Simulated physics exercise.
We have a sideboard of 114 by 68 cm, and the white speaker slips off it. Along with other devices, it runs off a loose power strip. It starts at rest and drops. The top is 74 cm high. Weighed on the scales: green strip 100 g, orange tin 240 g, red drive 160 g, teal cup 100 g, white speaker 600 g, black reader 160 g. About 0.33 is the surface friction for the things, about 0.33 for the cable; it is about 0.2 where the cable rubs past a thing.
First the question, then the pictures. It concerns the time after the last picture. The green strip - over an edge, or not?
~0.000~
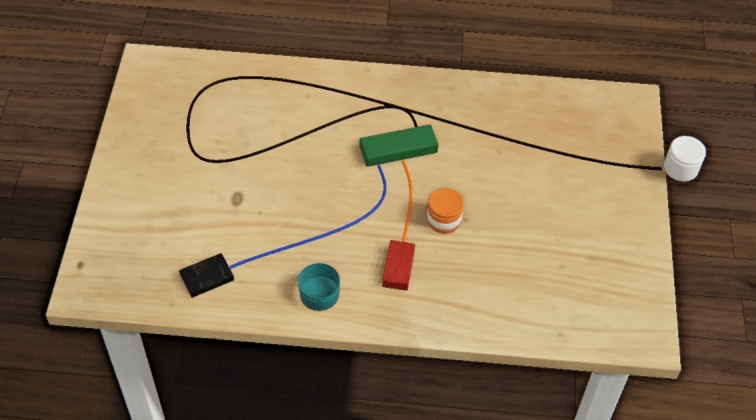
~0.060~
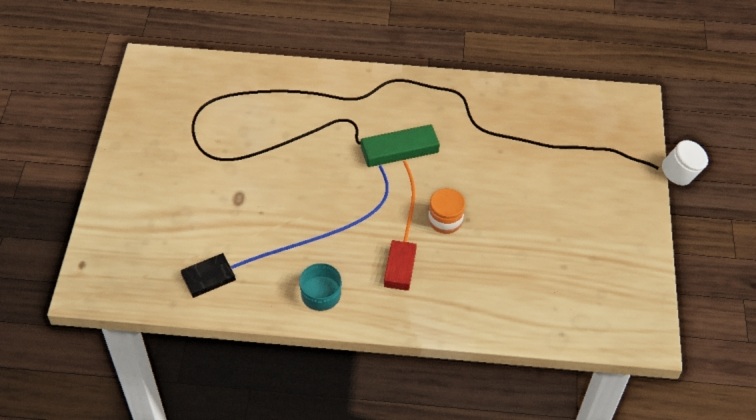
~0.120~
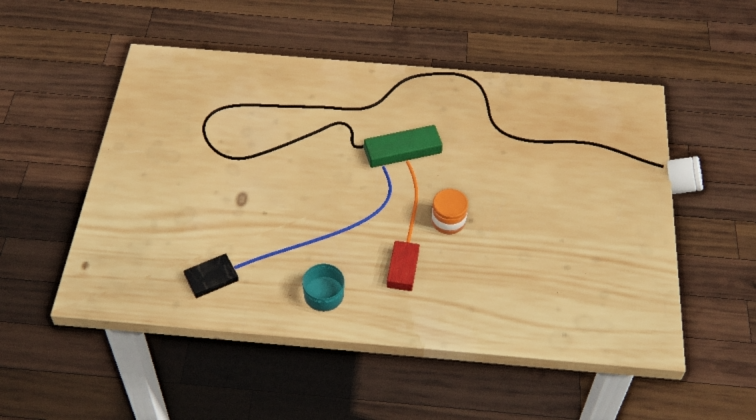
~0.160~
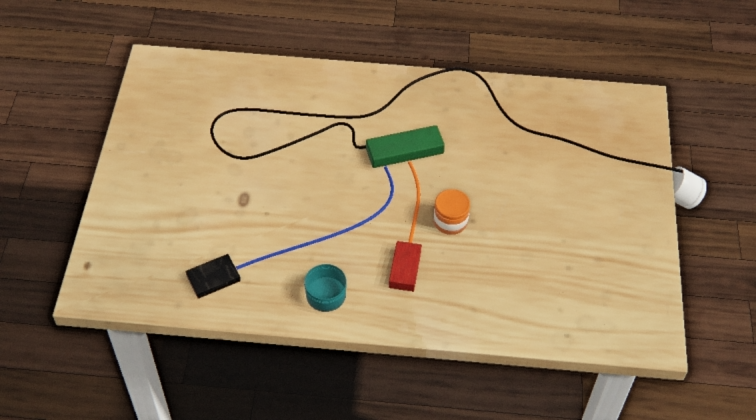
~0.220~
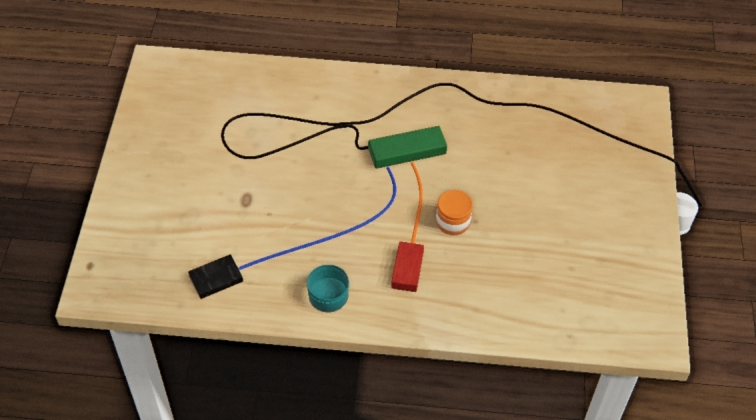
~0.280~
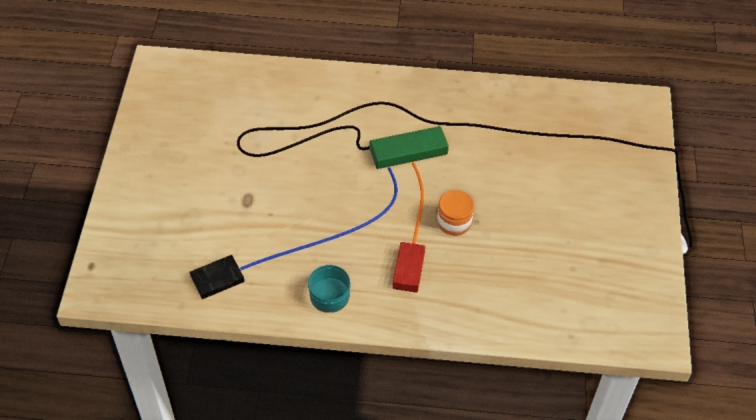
My guess is it doesn't come off.
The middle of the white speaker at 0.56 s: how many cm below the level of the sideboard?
I'd say close to 70 centimetres below.
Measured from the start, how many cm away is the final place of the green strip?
It ends up some 8 cm from the start.
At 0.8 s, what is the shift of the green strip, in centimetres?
Pretty much 7 cm, give or take.
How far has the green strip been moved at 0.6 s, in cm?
About 0 cm.
By 0.6 s, the strip's end of the black cable at (428, 134); white speaker over the edge.
By 0.8 s, the strip's end of the black cable at (470, 169); green strip 7 cm off its start, white speaker over the edge.
By 1.1 s, the strip's end of the black cable at (471, 170); green strip 8 cm off its start at (442, 161), white speaker over the edge.
By 1.4 s, the strip's end of the black cable at (471, 170); green strip 8 cm off its start, white speaker over the edge.
By 2.6 s, the strip's end of the black cable at (471, 170); green strip 8 cm off its start at (442, 161), white speaker over the edge.
